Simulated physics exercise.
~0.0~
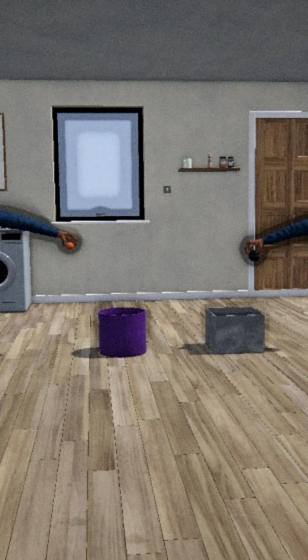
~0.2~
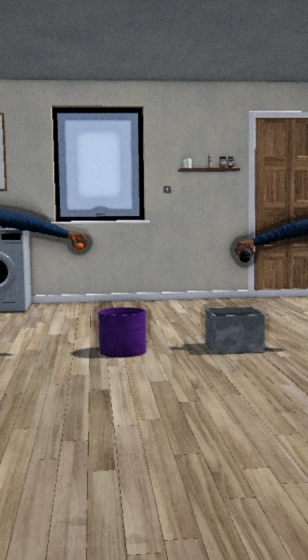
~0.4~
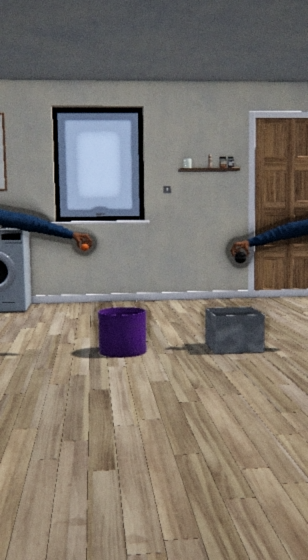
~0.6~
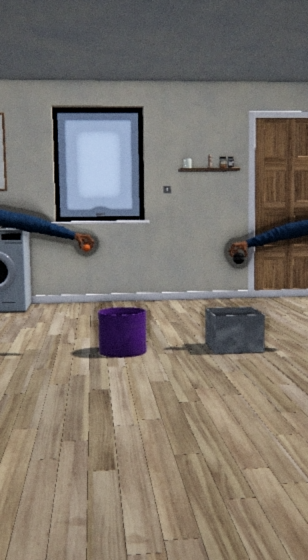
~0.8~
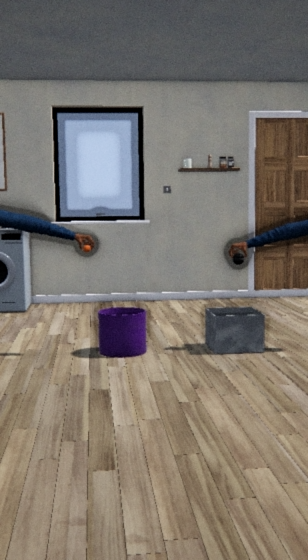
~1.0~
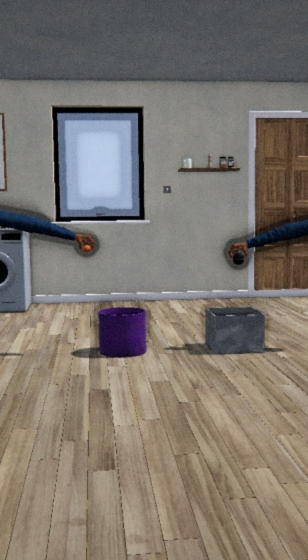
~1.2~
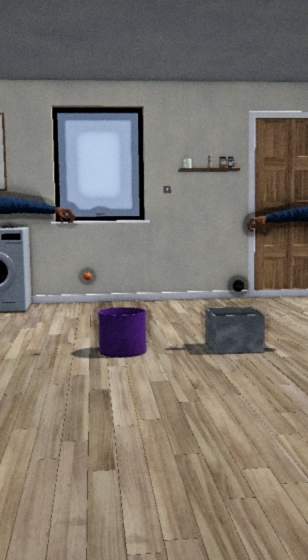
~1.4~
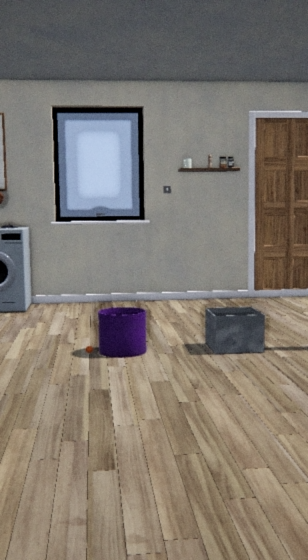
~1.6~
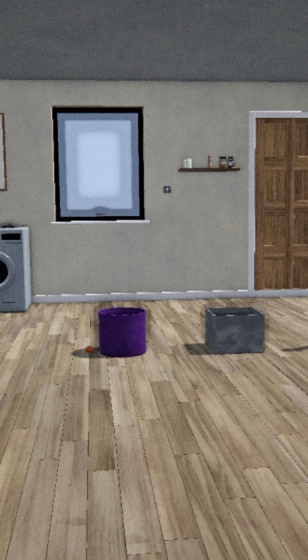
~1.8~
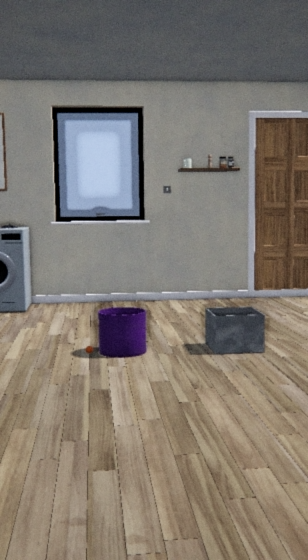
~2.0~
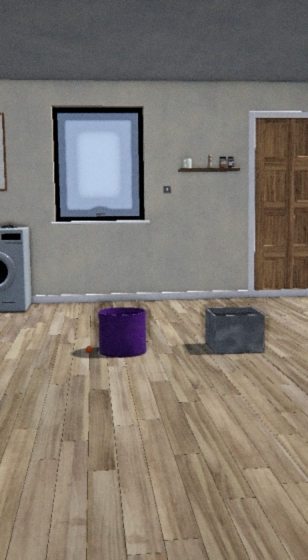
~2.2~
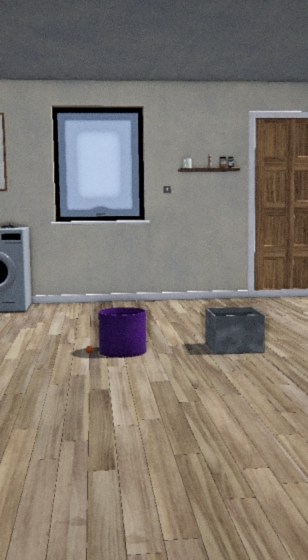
Two hands releasing an orange tomato and a black ball, the tomato landing beside the purple bin, the ball dropping from sight.
